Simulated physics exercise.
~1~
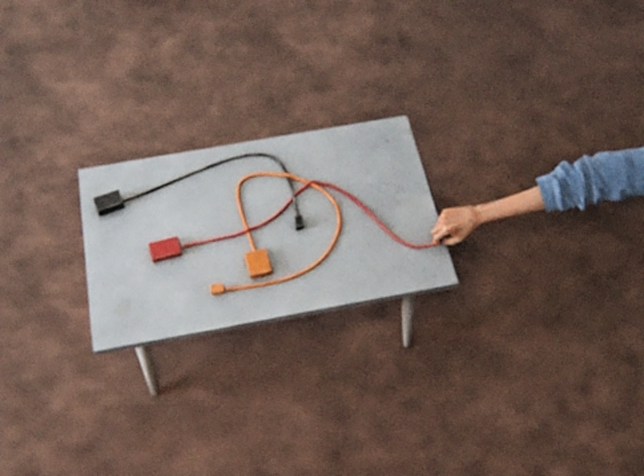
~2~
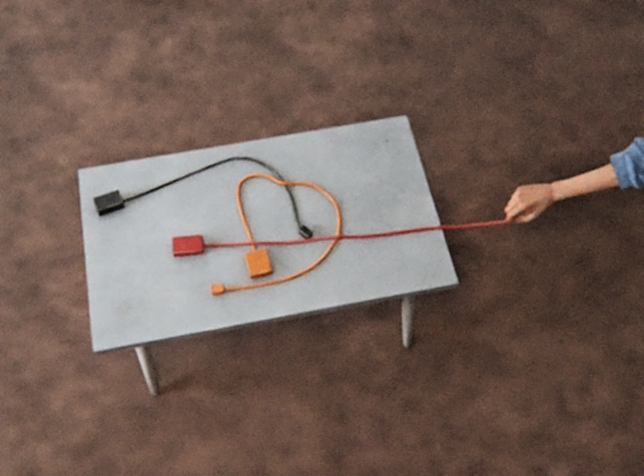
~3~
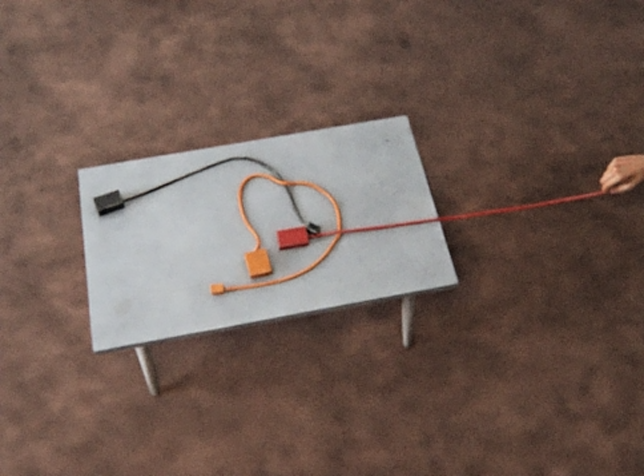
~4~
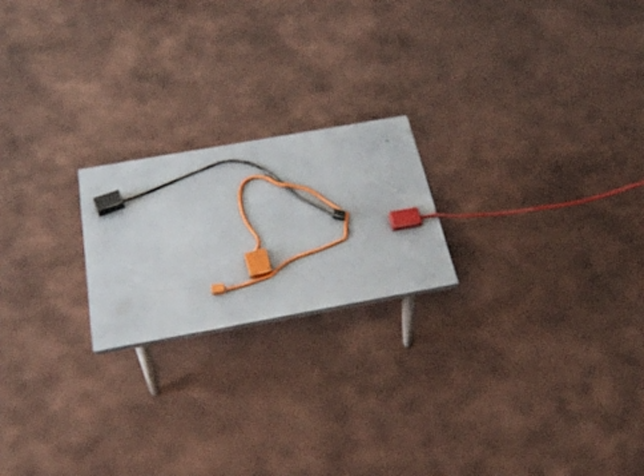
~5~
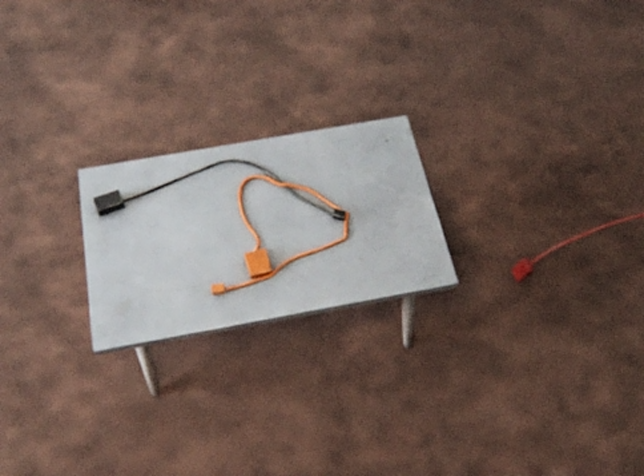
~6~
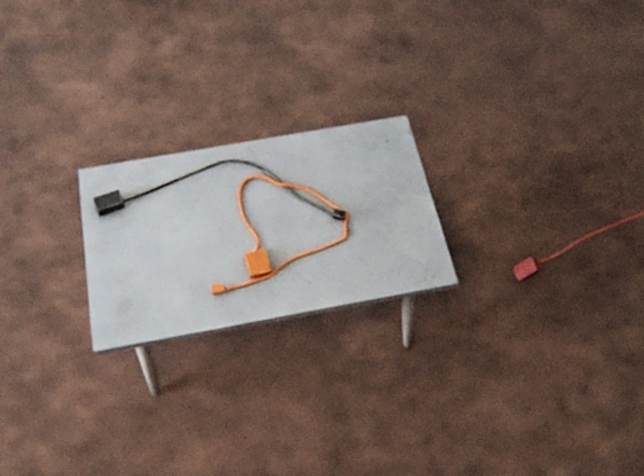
A red cable with a small block-shaped charger lies tangled with an orange and a black one on a pale grey table, seen from above against a brown floor. A hand in a blue sleeve grips the red cable's end at the right edge and pulls it rightwards, straightening it. The red charger slides across the tabletop, and the black cable's plug is dragged right, pulling the orange loop into a point. The red charger then drops off the right edge and turns, ending beyond the table, while the orange and black chargers stay in place.
